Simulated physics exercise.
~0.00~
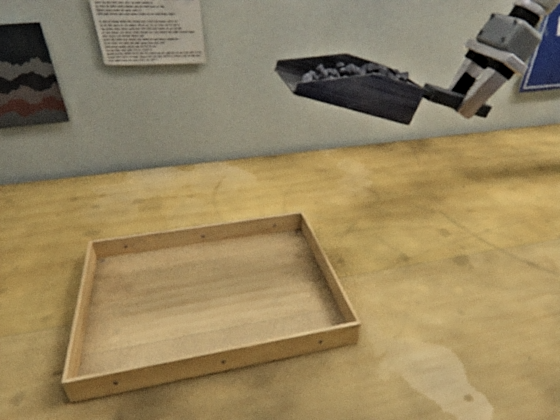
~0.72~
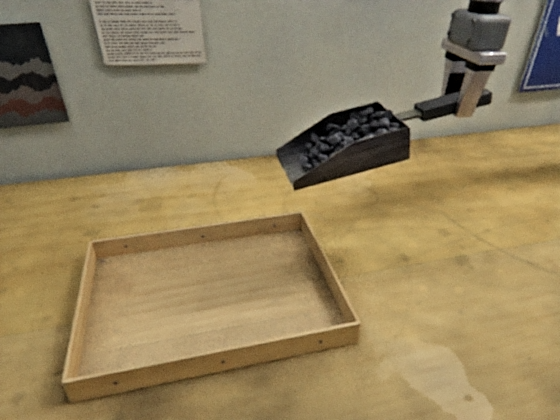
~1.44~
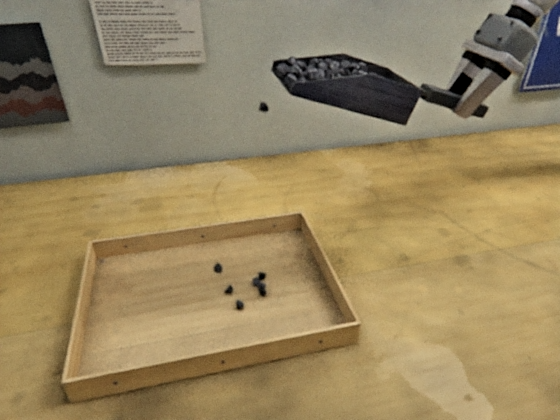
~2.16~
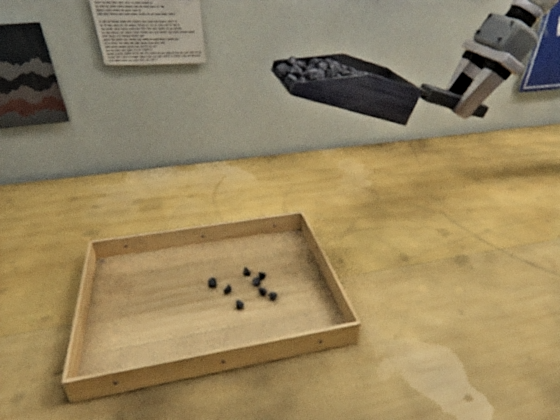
We see a robot hand holding a dark scoop of small pebbles above an empty wooden tray. The scoop lowers and tips forward, then rises and tilts back as a few pebbles drop into the tray, ending with most still in the scoop.
